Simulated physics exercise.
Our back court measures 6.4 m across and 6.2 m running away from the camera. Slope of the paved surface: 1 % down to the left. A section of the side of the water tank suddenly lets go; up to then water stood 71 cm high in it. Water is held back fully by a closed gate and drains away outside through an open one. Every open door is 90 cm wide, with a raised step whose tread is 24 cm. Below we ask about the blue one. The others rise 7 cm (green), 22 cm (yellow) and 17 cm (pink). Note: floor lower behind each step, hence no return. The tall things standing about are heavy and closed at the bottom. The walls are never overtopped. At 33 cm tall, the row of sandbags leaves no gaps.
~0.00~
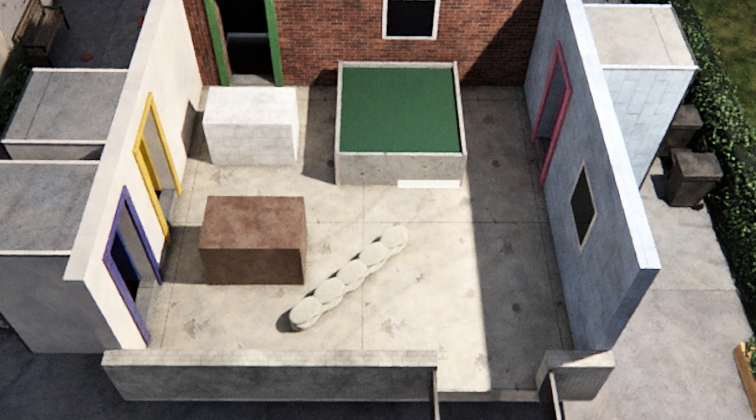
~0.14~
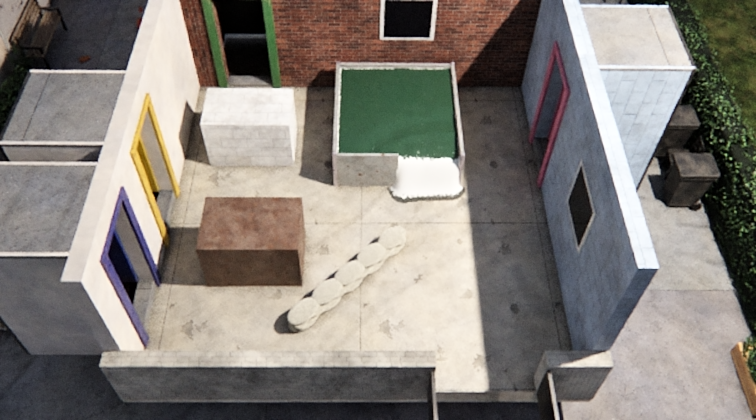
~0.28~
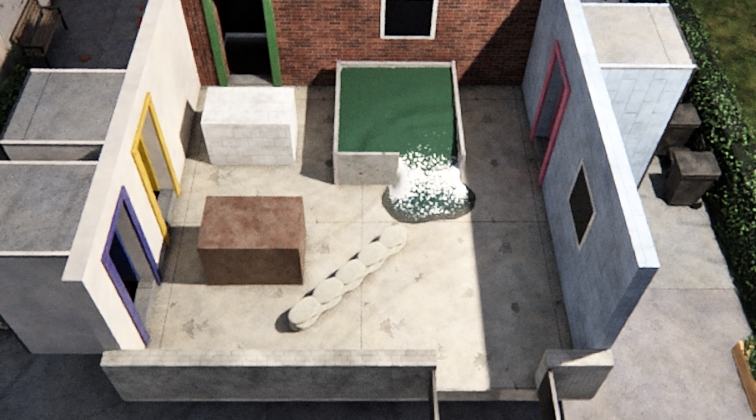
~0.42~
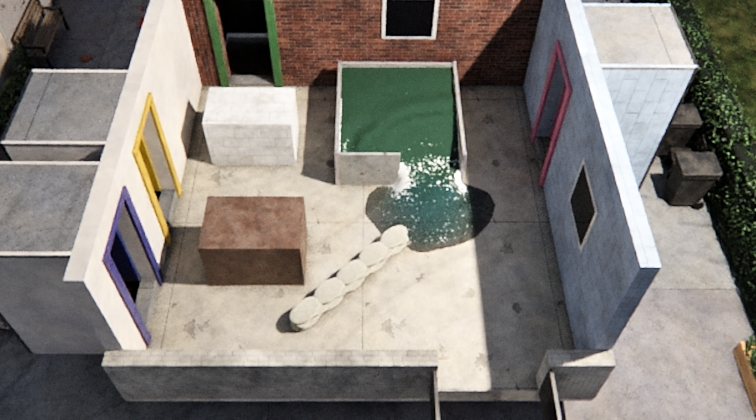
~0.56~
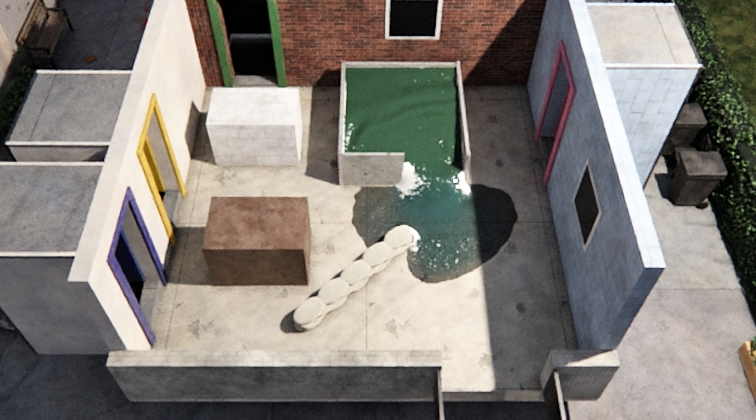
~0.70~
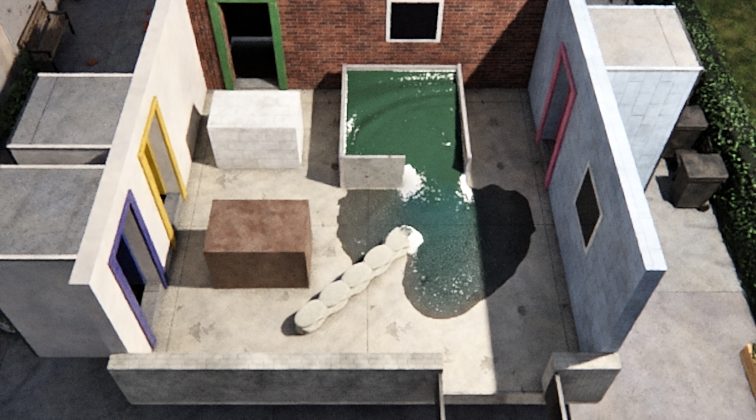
At first, a square tank of still green water stands against the brick wall of a walled paved court. Then part of its front side gives way and water gushes out in white foam, spreading across the paving in a widening dark pool that reaches around the near end of the sandbag row.
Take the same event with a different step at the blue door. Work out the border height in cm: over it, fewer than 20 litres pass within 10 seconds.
Border at about 8 cm.
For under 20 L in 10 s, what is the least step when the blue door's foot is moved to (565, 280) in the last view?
Around 13.5 cm would do it.
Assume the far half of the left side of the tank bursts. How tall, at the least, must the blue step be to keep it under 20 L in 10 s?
The answer is some 14.0 cm.
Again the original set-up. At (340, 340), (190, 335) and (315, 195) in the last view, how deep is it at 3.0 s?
The three readings, in order, are 4, 1 and 1 cm.
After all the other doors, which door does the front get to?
The answer is the green door.
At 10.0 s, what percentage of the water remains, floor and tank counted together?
I'd say near 58 per cent is still there.
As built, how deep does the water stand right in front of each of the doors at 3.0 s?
Centimetres: Green = 0, yellow = 0, pink = 1, blue = 0.
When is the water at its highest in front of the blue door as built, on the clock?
The level tops out around 4.5 s.
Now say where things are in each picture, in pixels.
The first picture shows the water tank at (399, 109) is whole and still, 71 cm deep; the blue door at (138, 275) is dry.
In the second picture, water pours out at (428, 173) and has run 0.4 m, to (401, 199); about 10 cm deep outside, 71 cm at the back.
In the third picture, the front is at (413, 220), 0.8 m from the gap at (428, 174); 0.9 m2 of floor is wet, 71 cm left at the back.
In the fourth picture, the front is at (416, 246), 1.4 m from the gap at (429, 175); 2.1 m2 of floor is wet, 71 cm left at the back.
In the fifth picture, the gap is at (433, 176), the front 2.0 m out at (425, 277); the back of the water tank holds 71 cm.
In the sixth picture, the gap is at (434, 178), the front 2.6 m out at (432, 313); the back of the water tank holds 68 cm; 3.2 m in a straight line remain to the blue door at (143, 279).
After 1.4 s water covers 35 % of the floor, deepest (39 cm) near (442, 196); it has not reached the blue door.
After 3.0 s water covers 50 % of the floor, deepest (32 cm) near (555, 377); it has not reached the blue door.
After 10.0 s water covers 90 % of the floor, deepest (11 cm) near (147, 379); 9 cm at the blue door, 0 litres in over its 21 cm step.
At the blue door as built, the water arrived by 3.5 s and peaked near 12 cm at 4.4 s.
With a step of 6.5 cm, 41 litres would have come in within the 10 s; with 9 cm, 11 litres. So under 20 litres takes about 8 cm.
